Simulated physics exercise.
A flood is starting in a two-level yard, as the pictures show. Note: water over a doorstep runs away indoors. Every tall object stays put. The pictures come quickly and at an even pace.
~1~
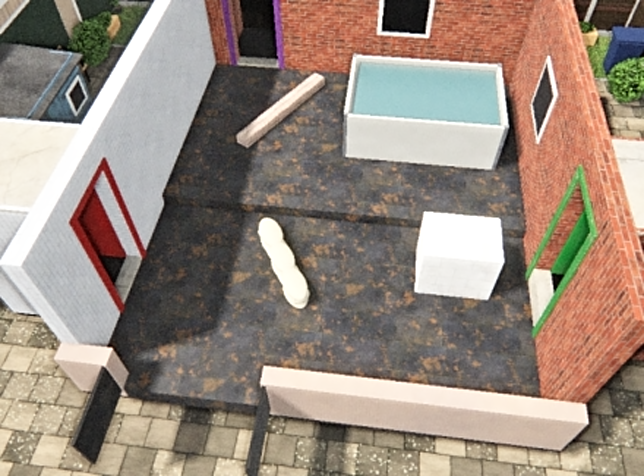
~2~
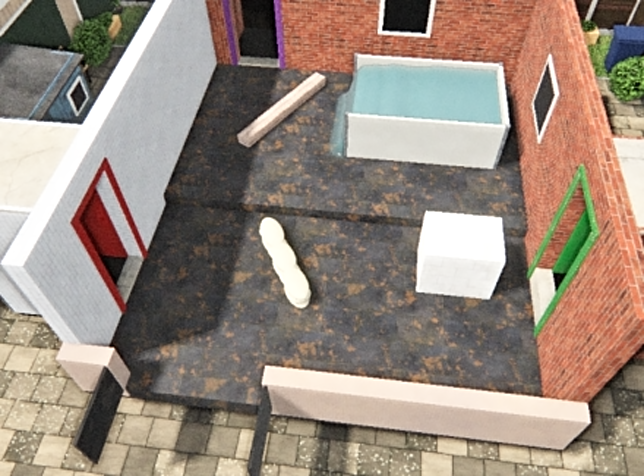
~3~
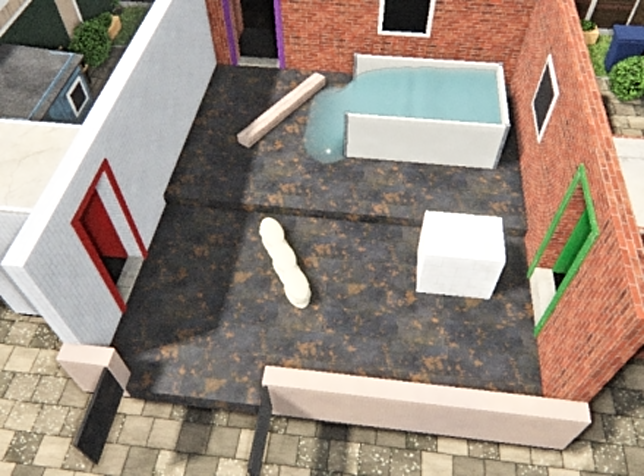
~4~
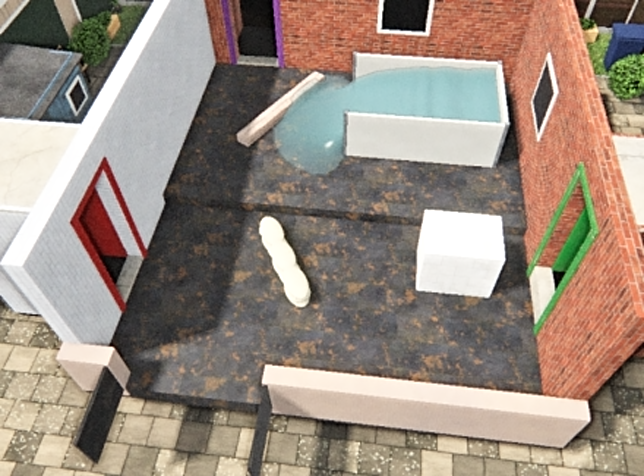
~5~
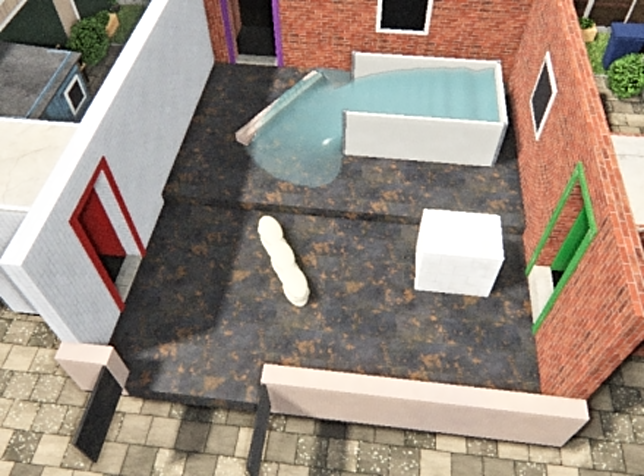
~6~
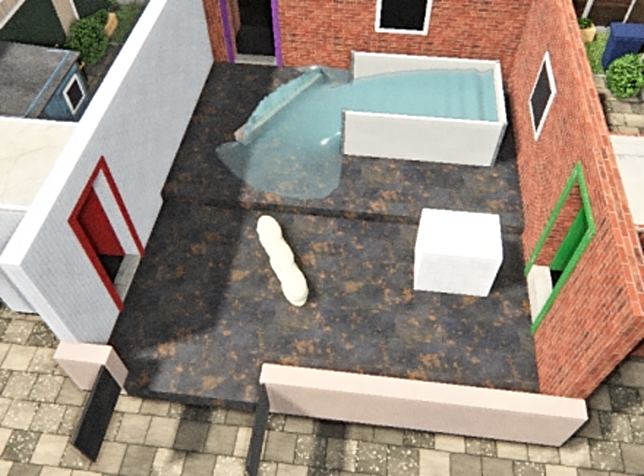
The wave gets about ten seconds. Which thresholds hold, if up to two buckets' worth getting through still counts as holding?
The red door does not hold; the green door holds; the purple door does not hold.
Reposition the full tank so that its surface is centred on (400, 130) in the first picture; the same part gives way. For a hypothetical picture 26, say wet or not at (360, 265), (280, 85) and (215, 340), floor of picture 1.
Spared, soaked, soaked.
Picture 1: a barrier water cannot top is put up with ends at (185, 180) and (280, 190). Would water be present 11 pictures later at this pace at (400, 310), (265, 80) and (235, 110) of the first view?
One after the other: No water, flooded, wet.
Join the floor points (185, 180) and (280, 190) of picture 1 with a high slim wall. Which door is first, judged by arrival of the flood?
I'd name the purple door.
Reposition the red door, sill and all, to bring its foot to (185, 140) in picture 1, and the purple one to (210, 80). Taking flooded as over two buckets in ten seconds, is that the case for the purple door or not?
Note: Purple door lets too much through.
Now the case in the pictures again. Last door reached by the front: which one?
It's the one in green.
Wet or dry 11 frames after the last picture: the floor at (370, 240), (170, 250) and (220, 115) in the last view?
Point by point: Not yet wet, inundated, inundated.
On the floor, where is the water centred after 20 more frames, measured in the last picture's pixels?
I'd put it at around (290, 151).
A moment on, water covers 30 % of the floor; the red door not reached, the green door not reached, the purple door wet at the sill, nothing in.
Next, water covers 45 % of the floor; the red door under two buckets in, the green door not reached, the purple door under two buckets in.
Then, water covers 55 % of the floor; the red door over two buckets in, the green door not reached, the purple door far over two buckets in.
Later, water covers 75 % of the floor; the red door over two buckets in, the green door not reached, the purple door far over two buckets in.
In the end, water covers 90 % of the floor; the red door far over two buckets in, the green door wet at the sill, nothing in, the purple door far over two buckets in.
